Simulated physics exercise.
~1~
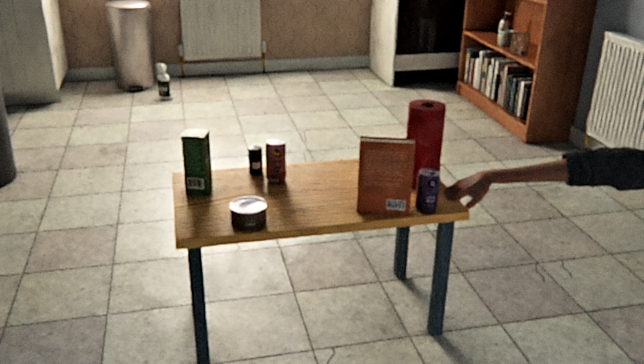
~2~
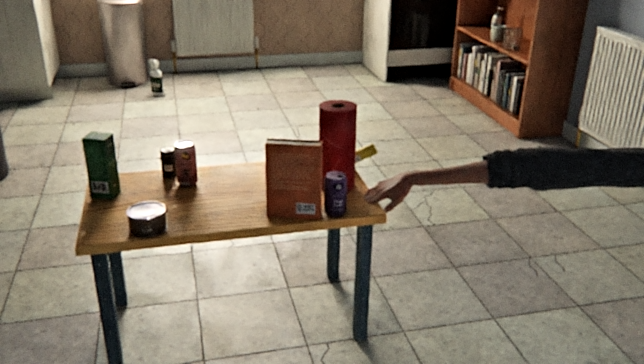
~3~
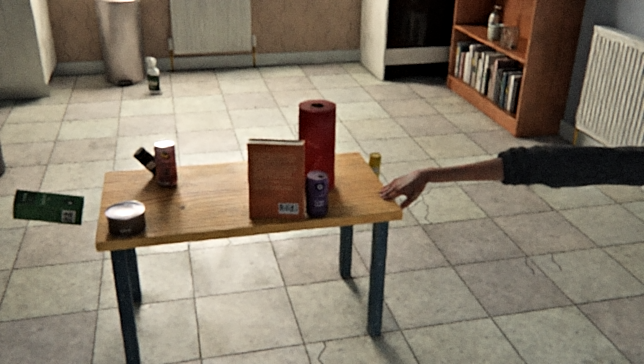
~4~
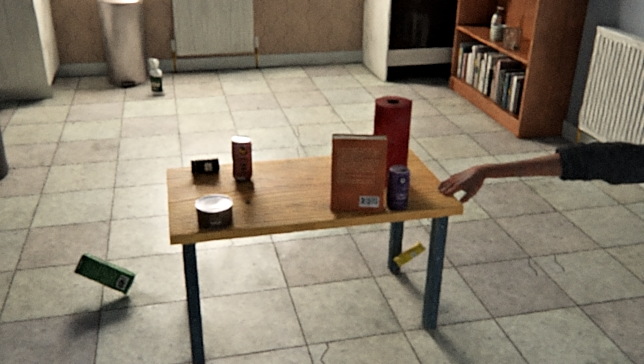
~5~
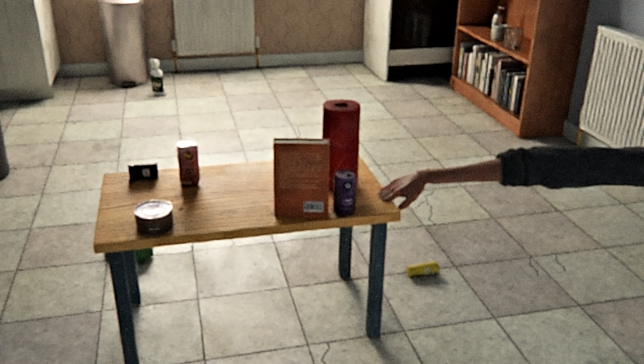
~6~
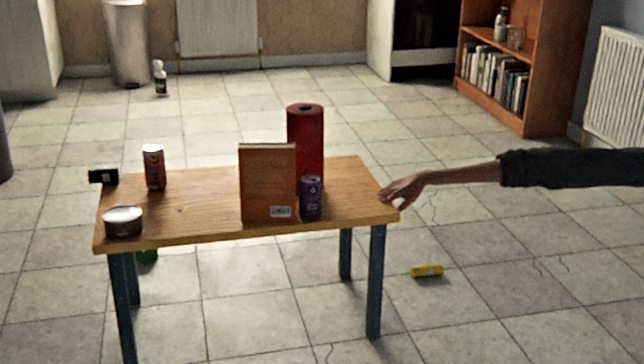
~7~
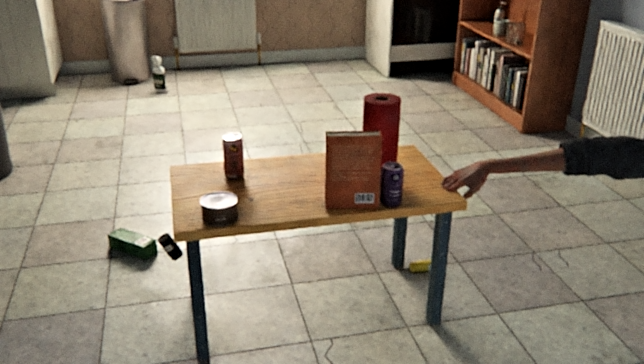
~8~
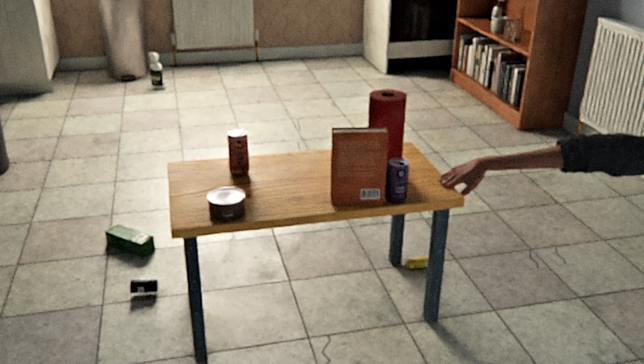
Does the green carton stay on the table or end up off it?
The green carton ends up off the table. It goes over the left end and comes to rest on the floor.
